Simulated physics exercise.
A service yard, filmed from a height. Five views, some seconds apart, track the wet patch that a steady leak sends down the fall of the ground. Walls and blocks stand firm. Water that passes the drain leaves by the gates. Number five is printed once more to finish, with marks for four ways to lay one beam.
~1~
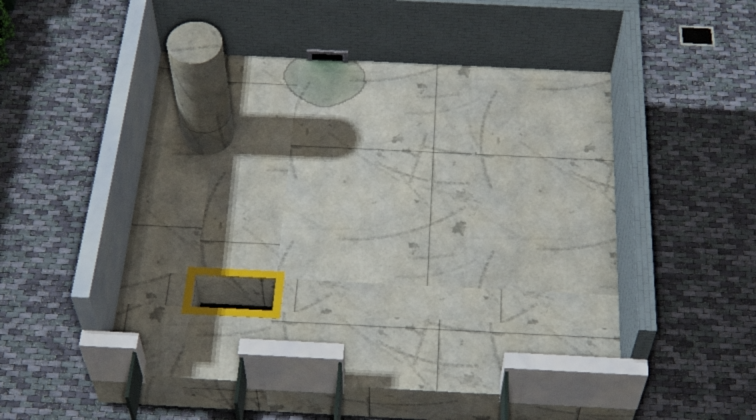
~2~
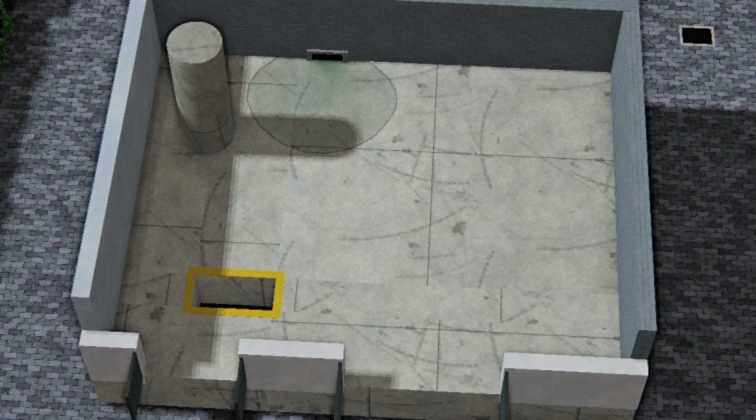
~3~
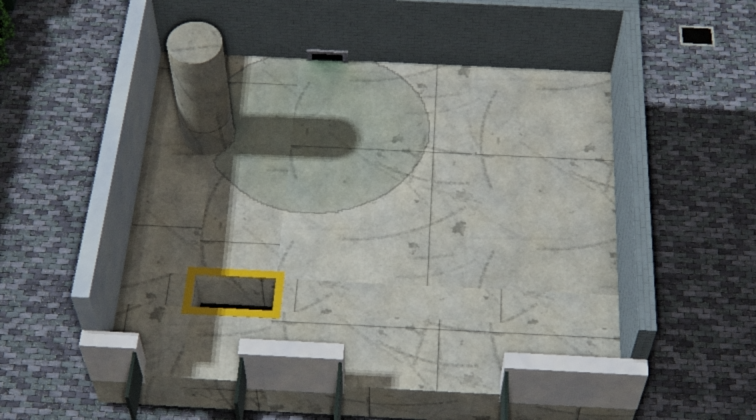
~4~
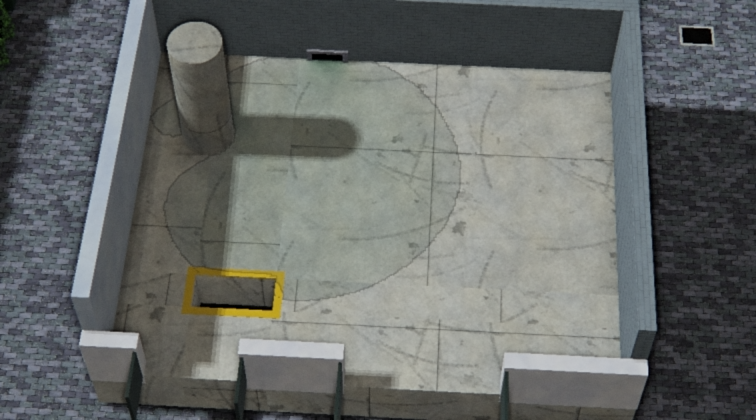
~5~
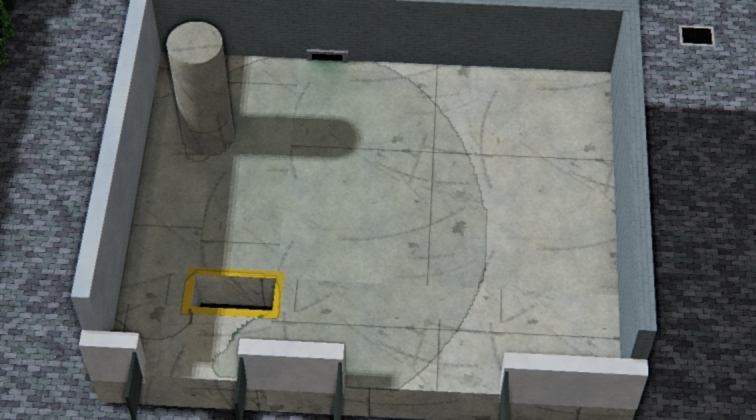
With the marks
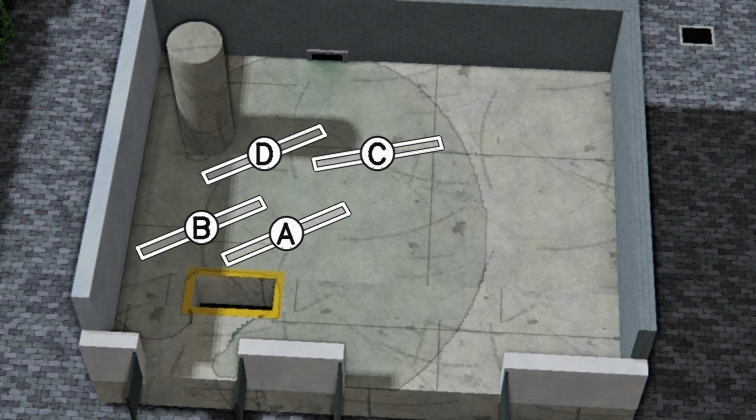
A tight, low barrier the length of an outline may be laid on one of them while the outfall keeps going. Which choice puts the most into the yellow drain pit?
Place C does it best.
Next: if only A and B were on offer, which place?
The answer is B.
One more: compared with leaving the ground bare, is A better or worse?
Place A is worse.
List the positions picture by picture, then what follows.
In the first frame, outfall at (328, 56); yellow drain pit at (234, 293); open gate at (195, 364); open gate at (423, 376); 2 % of the ground under water, visible out to (339, 98); yellow drain pit still dry.
In the second frame, 8 % of the ground under water, visible out to (311, 147); yellow drain pit still dry.
In the third frame, 18 % of the ground under water, visible out to (267, 200); yellow drain pit still dry.
In the fourth frame, 34 % of the ground under water, visible out to (285, 290); yellow drain pit taking water.
In the fifth frame, 51 % of the ground under water, visible out to (119, 303); yellow drain pit taking water.
In white, A from (225, 259) to (346, 208); B from (139, 253) to (262, 202); C from (314, 164) to (440, 142); D from (205, 177) to (322, 130).
With A, about 11 % of the stream goes into the yellow drain pit, about 89 % out by the gates.
With B, about 19 % of the stream goes into the yellow drain pit, about 80 % out by the gates.
With C, about 38 % of the stream goes into the yellow drain pit, about 62 % out by the gates.
With D, about 20 % of the stream goes into the yellow drain pit, about 79 % out by the gates.
